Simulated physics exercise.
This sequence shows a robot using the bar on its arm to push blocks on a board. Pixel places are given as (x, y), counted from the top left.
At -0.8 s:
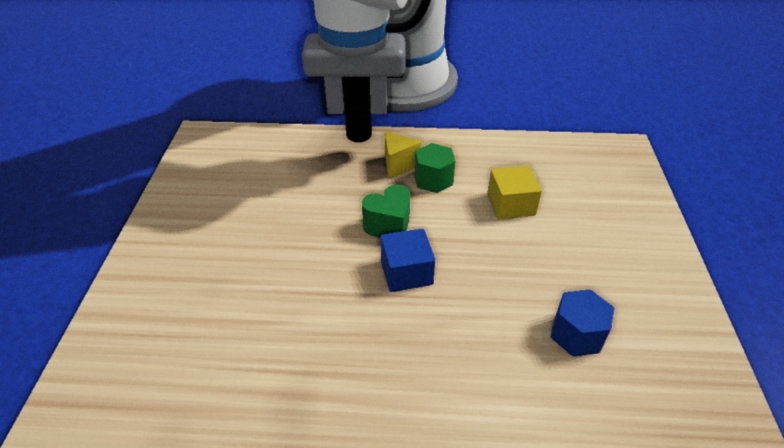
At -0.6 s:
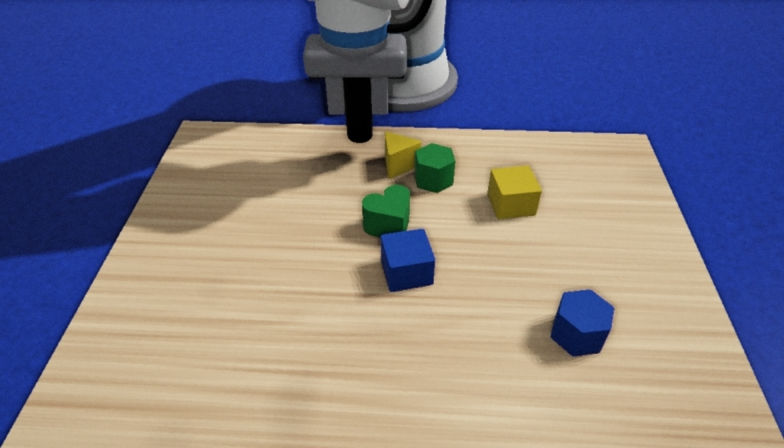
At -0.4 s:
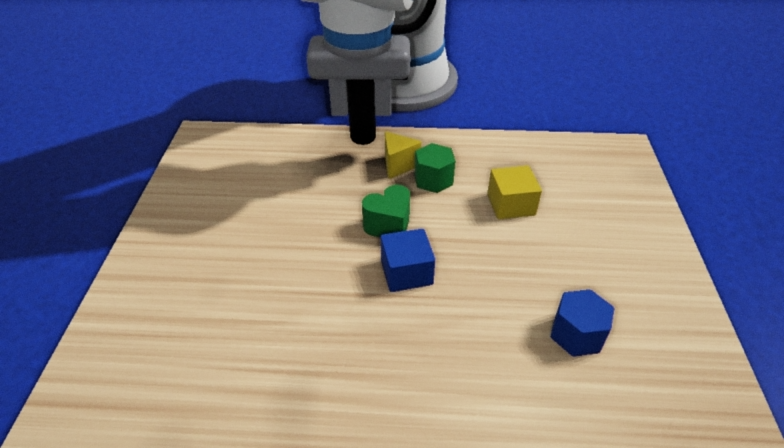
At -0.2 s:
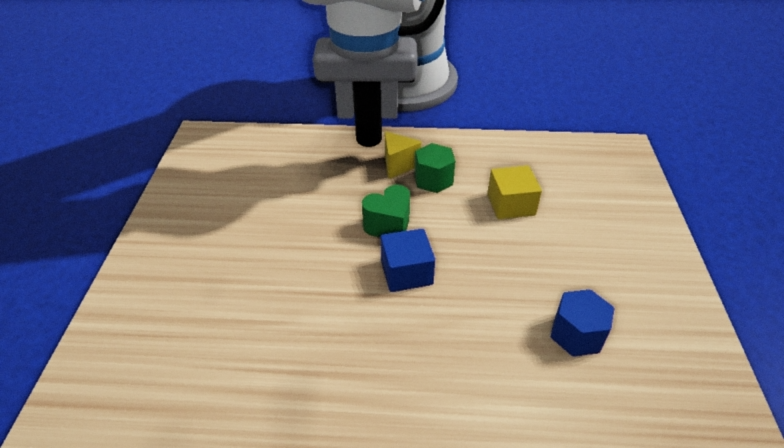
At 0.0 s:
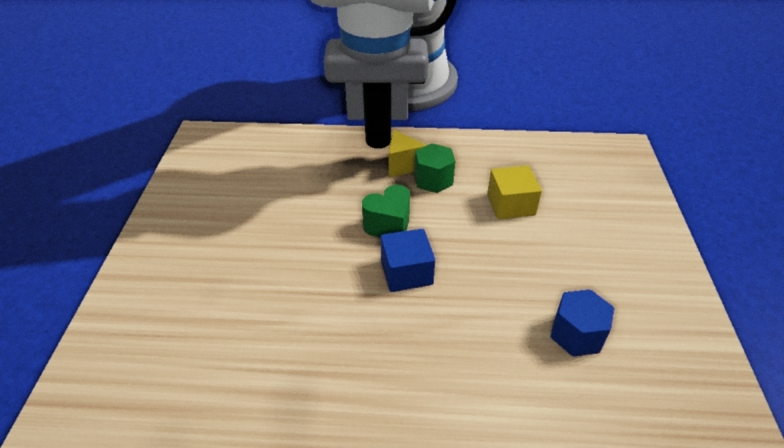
A robot arm with a black bar stands at the far edge of a light wooden board on a blue surface, seen from above and in front. A yellow triangle, green hexagon and green heart sit near the middle, with a yellow block to their right, a blue cube below the heart and a blue hexagon at lower right. The arm slides slightly right, its bar reaching the triangle, which barely shifts, while the camera stays still.
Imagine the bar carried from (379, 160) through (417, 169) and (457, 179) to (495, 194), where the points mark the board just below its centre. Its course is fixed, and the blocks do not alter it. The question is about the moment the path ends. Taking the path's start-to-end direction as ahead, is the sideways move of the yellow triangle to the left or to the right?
The left.
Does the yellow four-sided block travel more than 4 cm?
No, that is not what happens.
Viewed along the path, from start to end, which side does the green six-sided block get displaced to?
That's a shift to the right.
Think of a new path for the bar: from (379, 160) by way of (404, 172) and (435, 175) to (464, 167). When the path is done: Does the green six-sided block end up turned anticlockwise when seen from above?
No, that is not what happens.
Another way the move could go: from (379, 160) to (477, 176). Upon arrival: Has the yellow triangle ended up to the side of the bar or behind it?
No
The first path, step by step. One third of the way, bar (418, 151); yellow triangle (445, 142); green six-sided block (451, 162), turned 20° clockwise.
Two thirds of the way, bar (459, 161); yellow triangle (477, 144), turned 50° anticlockwise; green six-sided block (474, 176), turned 60° clockwise.
At the end, bar (498, 176); green heart in place; yellow triangle (481, 144), turned 65° anticlockwise; green six-sided block (486, 189), turned 120° clockwise; yellow four-sided block (536, 187).
